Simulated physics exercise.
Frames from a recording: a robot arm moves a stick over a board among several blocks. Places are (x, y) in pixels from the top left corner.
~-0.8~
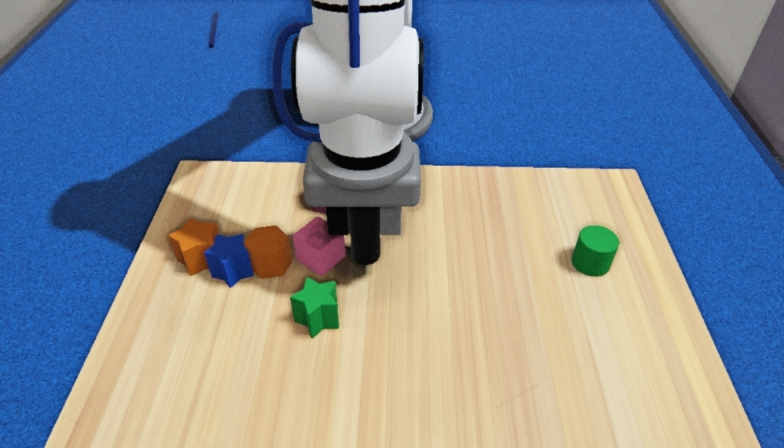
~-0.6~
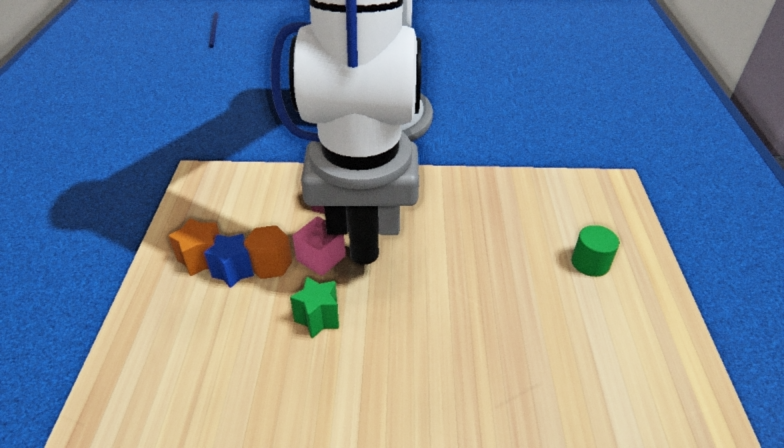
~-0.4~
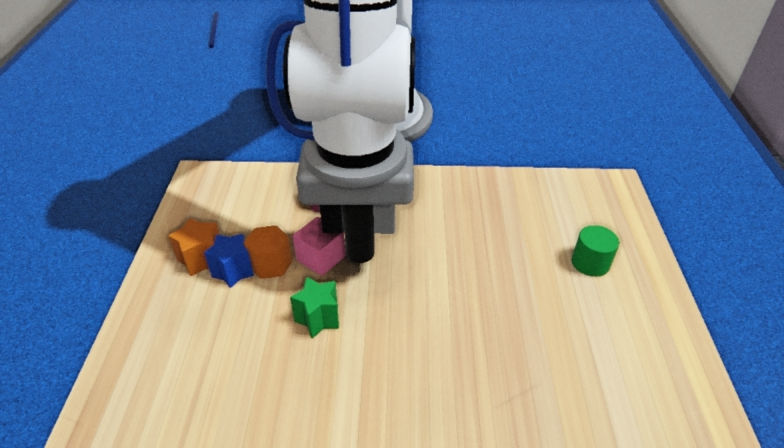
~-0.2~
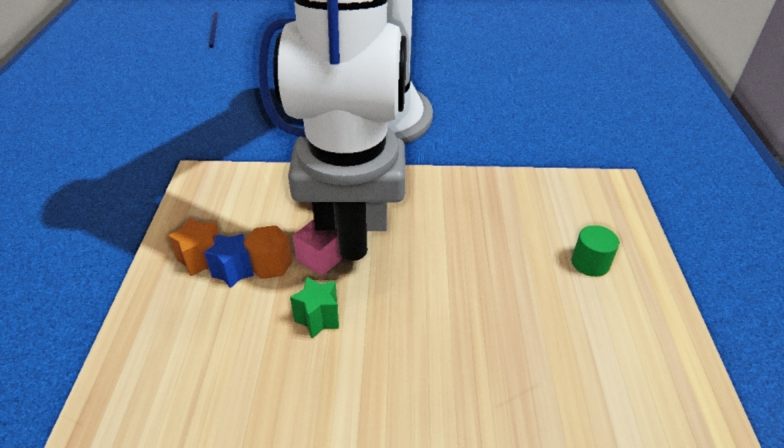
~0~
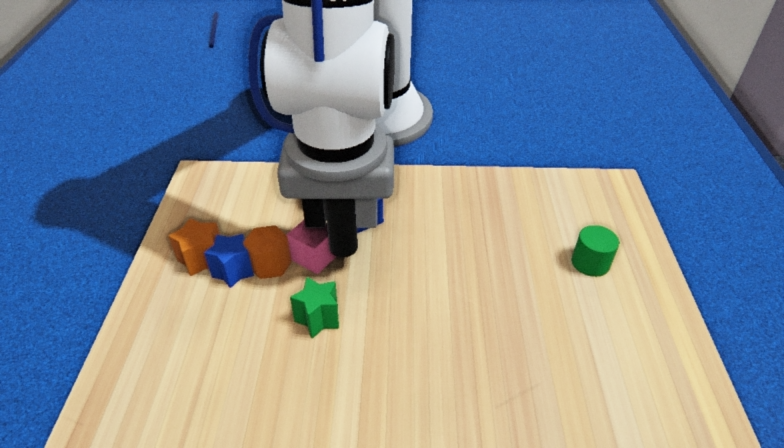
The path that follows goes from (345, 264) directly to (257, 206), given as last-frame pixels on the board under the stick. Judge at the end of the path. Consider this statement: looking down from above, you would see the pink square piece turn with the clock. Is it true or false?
False.
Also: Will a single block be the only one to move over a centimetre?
Yes, it checks out.
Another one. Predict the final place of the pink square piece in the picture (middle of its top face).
Roughly at (236, 203).
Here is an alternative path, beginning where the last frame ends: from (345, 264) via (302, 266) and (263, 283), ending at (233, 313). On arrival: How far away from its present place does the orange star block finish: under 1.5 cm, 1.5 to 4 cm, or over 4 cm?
Between 1.5 and 4 cm.
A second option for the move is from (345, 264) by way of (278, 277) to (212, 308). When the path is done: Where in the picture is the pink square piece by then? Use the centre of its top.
At (294, 219).
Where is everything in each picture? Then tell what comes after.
The first frame shows tip of the stick at (366, 255), middles of tops, blue star block at (227, 246), orange hexagon at (266, 239), pink square piece at (318, 232), pink hexagon hidden.
The second frame shows stick at (365, 255), nothing pushed.
The third frame shows stick at (360, 253), nothing pushed.
The fourth frame shows stick at (353, 251), nothing pushed.
The fifth frame shows stick at (344, 248), blue star block at (227, 246), orange hexagon at (265, 239), pink square piece at (312, 231), pink hexagon hidden.
What follows on the original path. One third of the way, stick at (311, 227); blue star block at (223, 248); orange hexagon at (260, 239), turned 15° anticlockwise; pink square piece at (280, 213), turned 15° anticlockwise.
Two thirds of the way, stick at (282, 208); blue star block at (223, 248); orange hexagon at (260, 239), turned 15° anticlockwise; pink square piece at (248, 204), turned 60° anticlockwise.
At the end, stick at (253, 190); blue star block at (223, 248); orange hexagon at (260, 239), turned 15° anticlockwise; pink square piece at (236, 203), turned 85° anticlockwise; pink hexagon unmoved.
